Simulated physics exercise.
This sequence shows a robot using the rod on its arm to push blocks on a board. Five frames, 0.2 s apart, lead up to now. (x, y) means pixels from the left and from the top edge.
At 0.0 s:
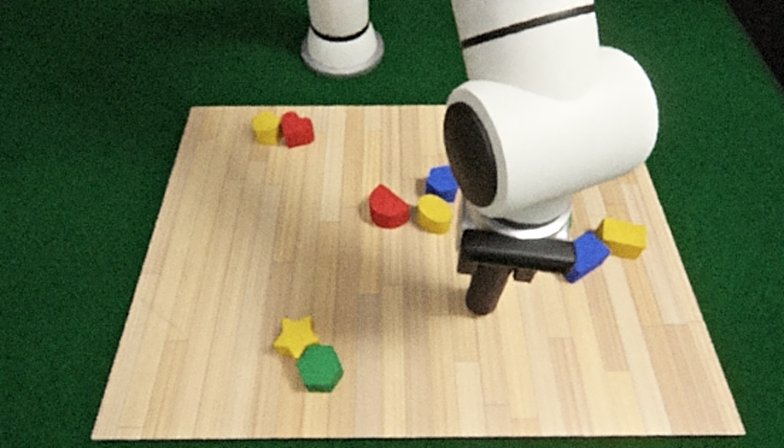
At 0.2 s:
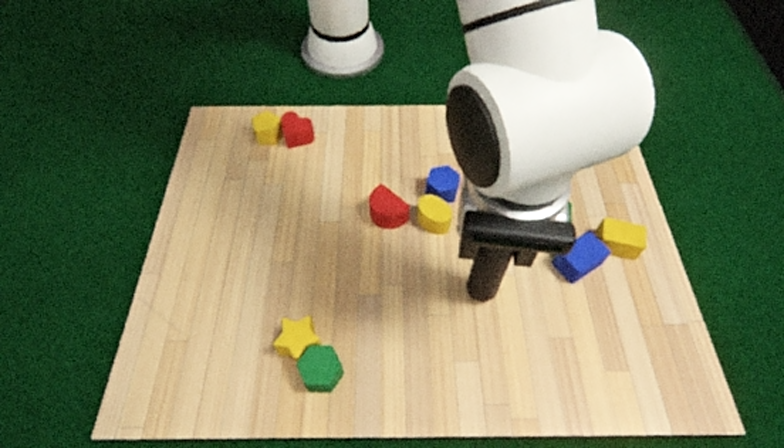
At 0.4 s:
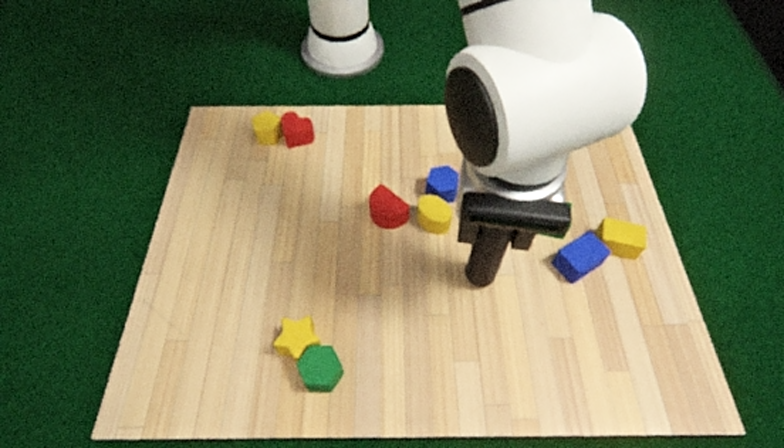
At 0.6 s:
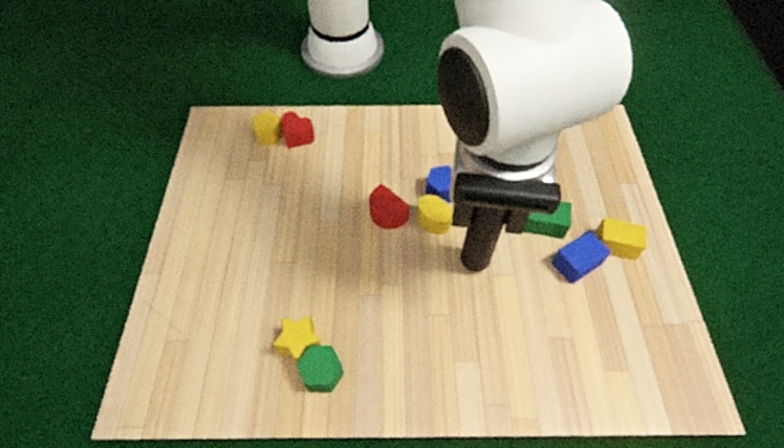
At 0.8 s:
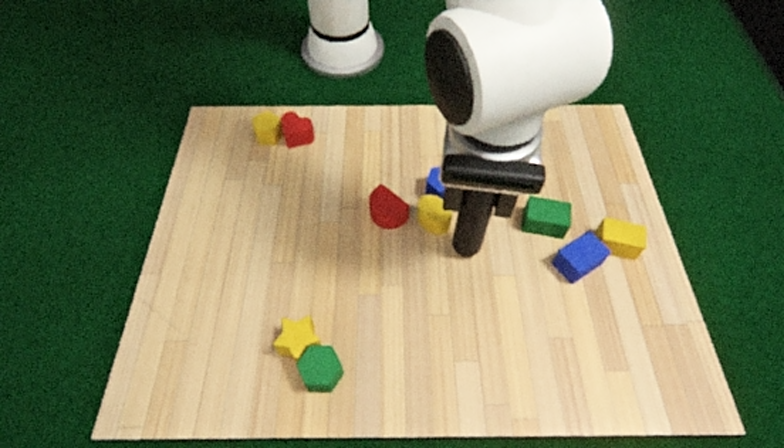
In the video, a white robot arm holding a dark rod moves away from the viewer and slightly left over a wooden board, revealing a green block behind it, while the scattered red, yellow, blue and green blocks stay still.
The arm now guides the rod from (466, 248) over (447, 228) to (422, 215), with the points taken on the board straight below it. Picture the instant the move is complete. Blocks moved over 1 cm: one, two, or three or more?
Of all the blocks, just one travels more than a centimetre.
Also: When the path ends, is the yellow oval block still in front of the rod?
Yes.
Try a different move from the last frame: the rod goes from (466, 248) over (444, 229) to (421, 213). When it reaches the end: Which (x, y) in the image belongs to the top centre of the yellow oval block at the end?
My estimate: (397, 180).
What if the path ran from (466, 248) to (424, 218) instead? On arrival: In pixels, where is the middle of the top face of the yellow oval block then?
I'd place it at (404, 183), taking the centre of its top.
The first path, step by step. Halfway along, rod (447, 223); yellow oval block (421, 197).
At the end, rod (422, 211); red half-round block in place; yellow oval block (400, 182).
